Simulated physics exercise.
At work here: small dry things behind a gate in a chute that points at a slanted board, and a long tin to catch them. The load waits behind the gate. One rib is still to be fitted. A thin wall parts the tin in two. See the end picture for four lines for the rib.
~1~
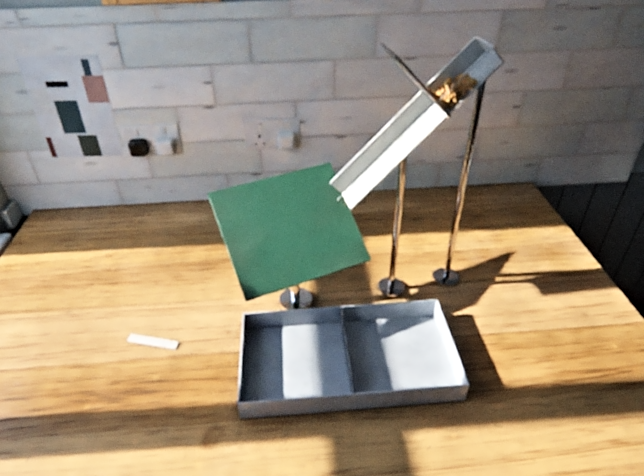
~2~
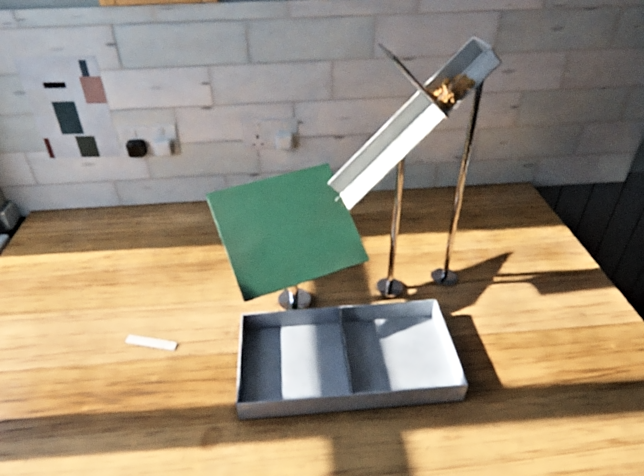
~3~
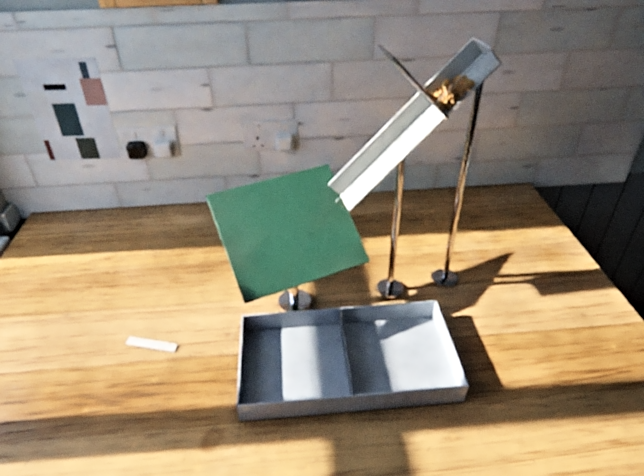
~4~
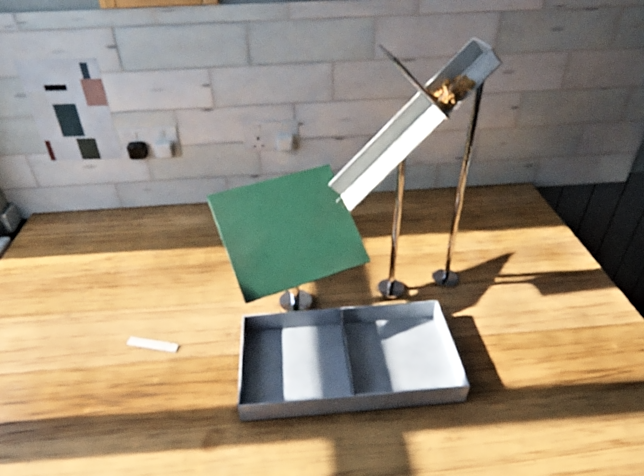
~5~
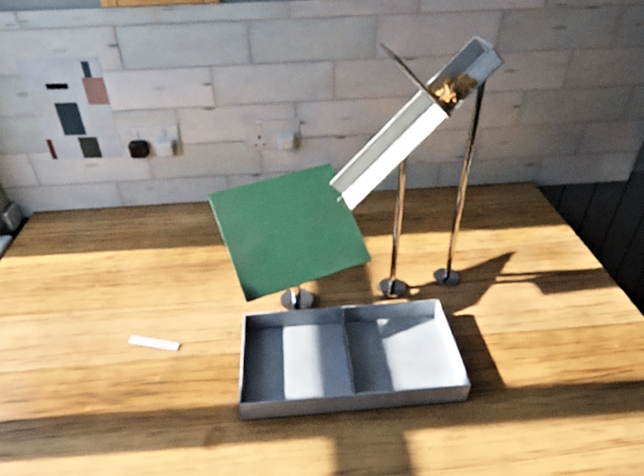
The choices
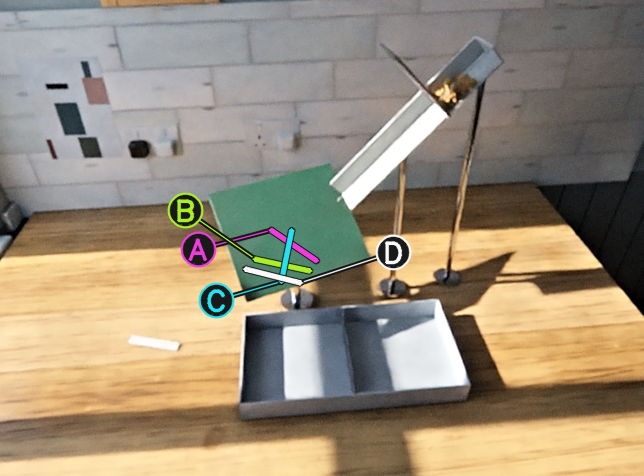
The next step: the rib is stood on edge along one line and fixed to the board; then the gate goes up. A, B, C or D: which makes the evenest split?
It is B.
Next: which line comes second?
A.
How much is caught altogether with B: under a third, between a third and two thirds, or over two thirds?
It is over two thirds.
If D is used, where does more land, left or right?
The left half.
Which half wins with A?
More lands on the right.
On the marked copy, line A from (271, 230) to (316, 260); line B from (255, 259) to (309, 270); line C from (291, 230) to (281, 281); line D from (245, 269) to (300, 282).
Choosing A, of what is caught, roughly a quarter in the left half, the larger part in the right.
Choosing B, of what is caught, roughly half in the left half, roughly half in the right.
Choosing C, of what is caught, the larger part in the left half, about a tenth in the right.
Choosing D, of what is caught, the larger part in the left half, about a tenth in the right.
